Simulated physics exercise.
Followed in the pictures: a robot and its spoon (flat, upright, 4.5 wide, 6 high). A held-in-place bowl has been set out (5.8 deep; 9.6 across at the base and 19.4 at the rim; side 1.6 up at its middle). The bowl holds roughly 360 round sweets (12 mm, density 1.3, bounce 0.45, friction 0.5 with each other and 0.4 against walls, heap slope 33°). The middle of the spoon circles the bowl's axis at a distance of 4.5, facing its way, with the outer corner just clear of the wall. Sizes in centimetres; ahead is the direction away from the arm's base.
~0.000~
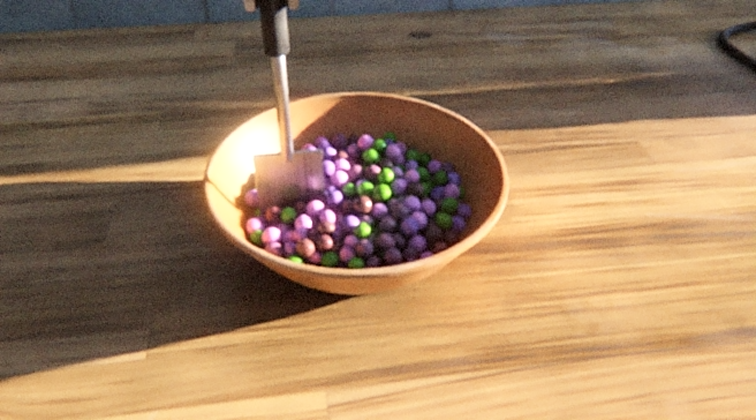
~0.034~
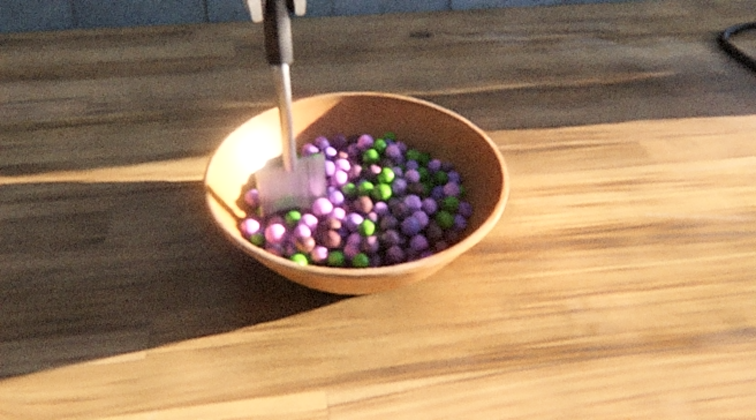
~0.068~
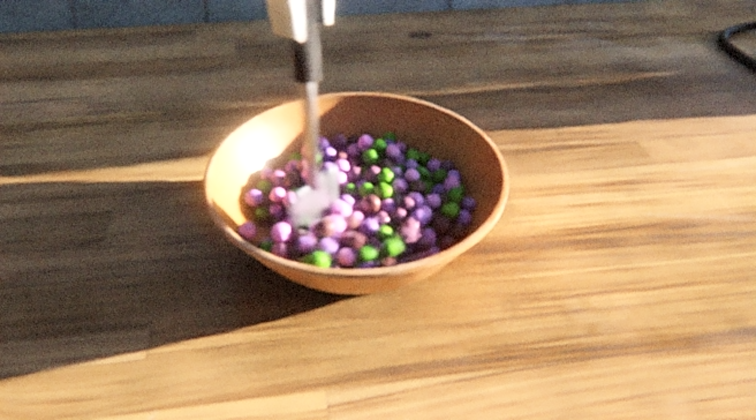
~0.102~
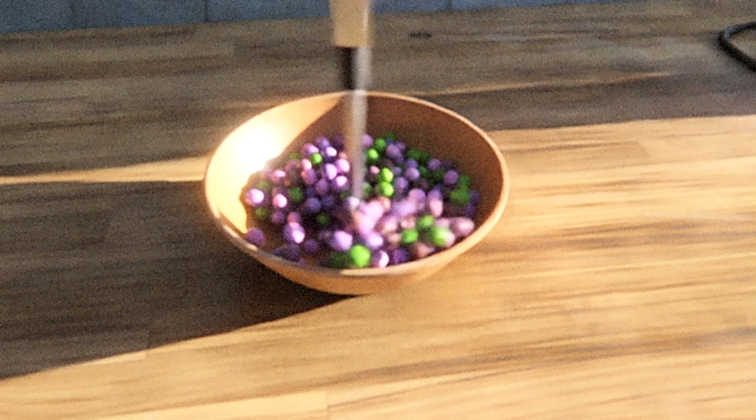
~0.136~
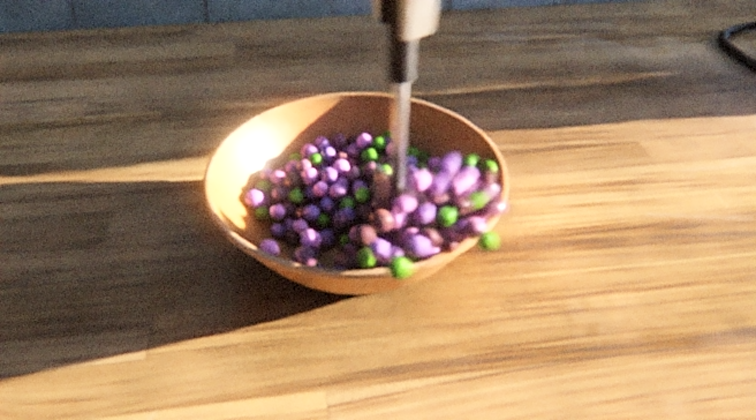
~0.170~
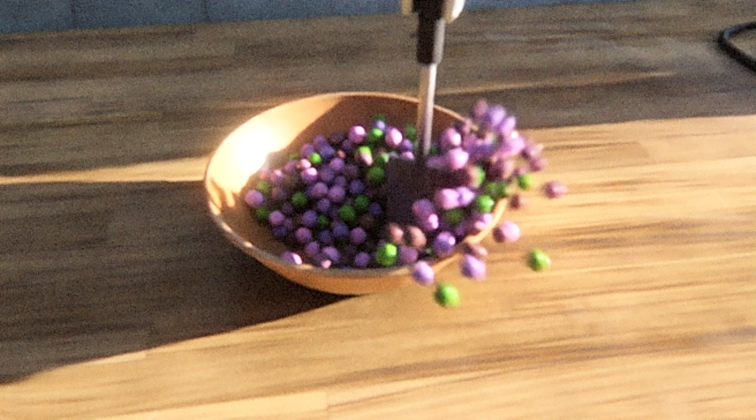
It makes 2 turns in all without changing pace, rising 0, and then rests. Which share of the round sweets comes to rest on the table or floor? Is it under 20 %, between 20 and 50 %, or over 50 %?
Over 50 %.
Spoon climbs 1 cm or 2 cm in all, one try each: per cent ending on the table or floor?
It comes to about 55 per cent and about 45 per cent.
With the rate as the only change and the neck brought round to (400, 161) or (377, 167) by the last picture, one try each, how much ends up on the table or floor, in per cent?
About 45 % for one try and about 40 % for the other, in order.
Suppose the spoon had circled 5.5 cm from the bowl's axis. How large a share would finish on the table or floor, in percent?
In that case some 55 %.
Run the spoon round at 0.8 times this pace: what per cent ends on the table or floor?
50 %.
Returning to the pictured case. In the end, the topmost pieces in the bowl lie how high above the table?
I'd guess close to 5.0 centimetres.
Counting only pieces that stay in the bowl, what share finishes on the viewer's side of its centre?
Some 55 per cent.
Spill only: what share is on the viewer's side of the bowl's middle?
About 50 per cent.
After 0.39 s, 11° round, highest piece 14 above the table; 219 in the bowl, 73 on the table or floor, 70 in flight or on the tool.
After 0.61 s, 230° round, highest piece 9 above the table; 181 on the table or floor, 171 in the bowl, 10 in flight or on the tool.
After 0.91 s, 0° round, highest piece 5 above the table; 209 on the table or floor, 153 in the bowl.
After 1.61 s, 0° round, highest piece 5 above the table; 209 on the table or floor, 153 in the bowl.
At rest, 209 on the table or floor, 153 in the bowl. That is 58 % on the table or floor.
